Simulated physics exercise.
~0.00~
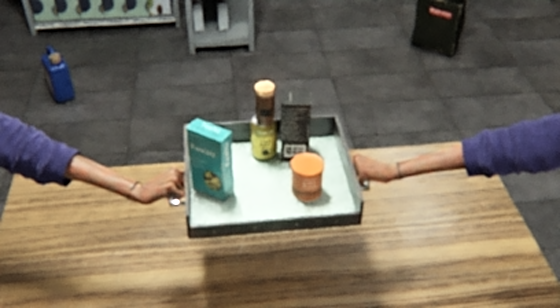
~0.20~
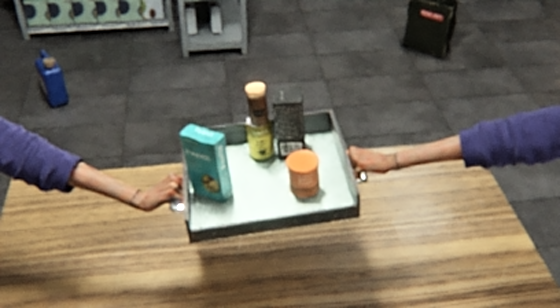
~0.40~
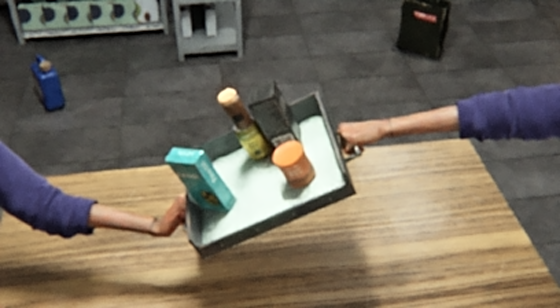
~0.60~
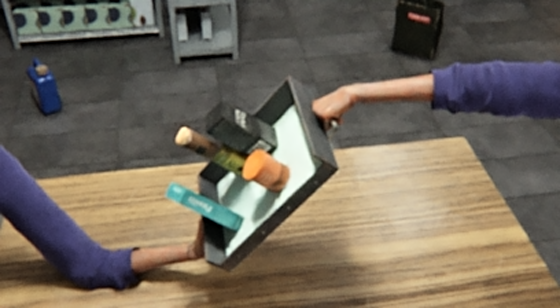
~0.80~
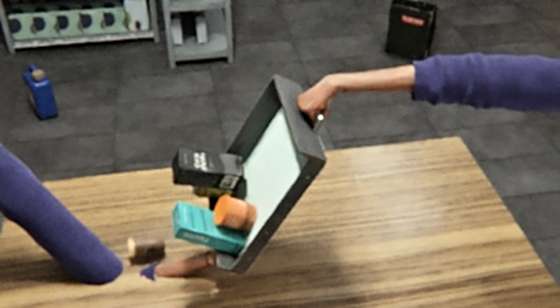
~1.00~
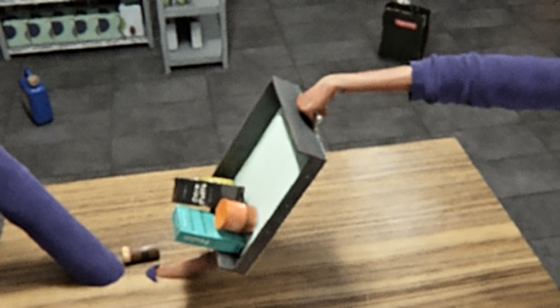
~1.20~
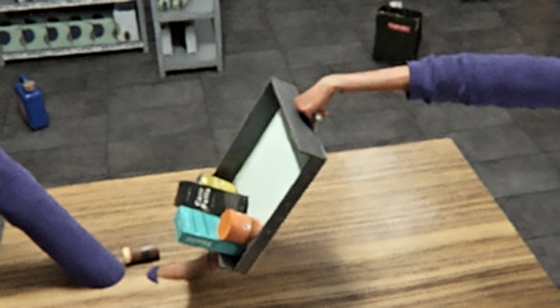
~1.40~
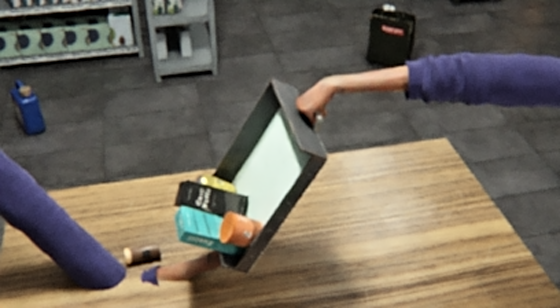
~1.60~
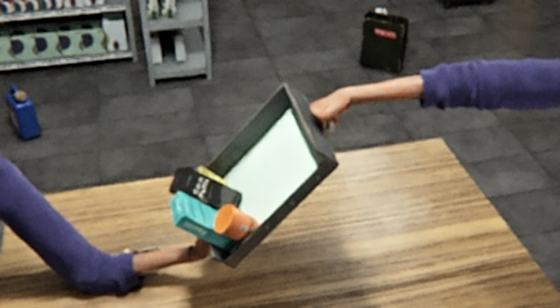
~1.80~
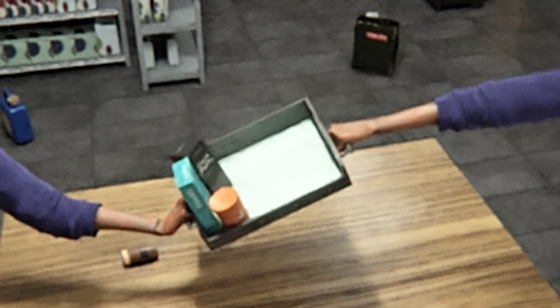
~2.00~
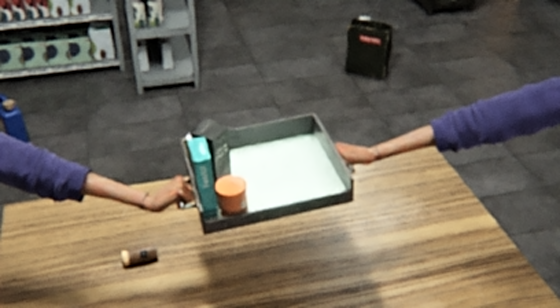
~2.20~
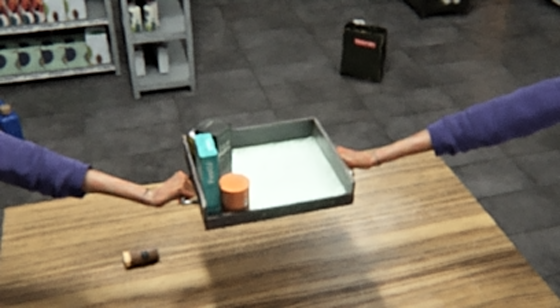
In the video, two hands tip an open tray steeply down to the left above a wooden table; its items slide leftward and a brown shaker falls out. The hands level the tray, leaving the shaker on the table and the turquoise packet, black carton, yellow can and orange tin inside.
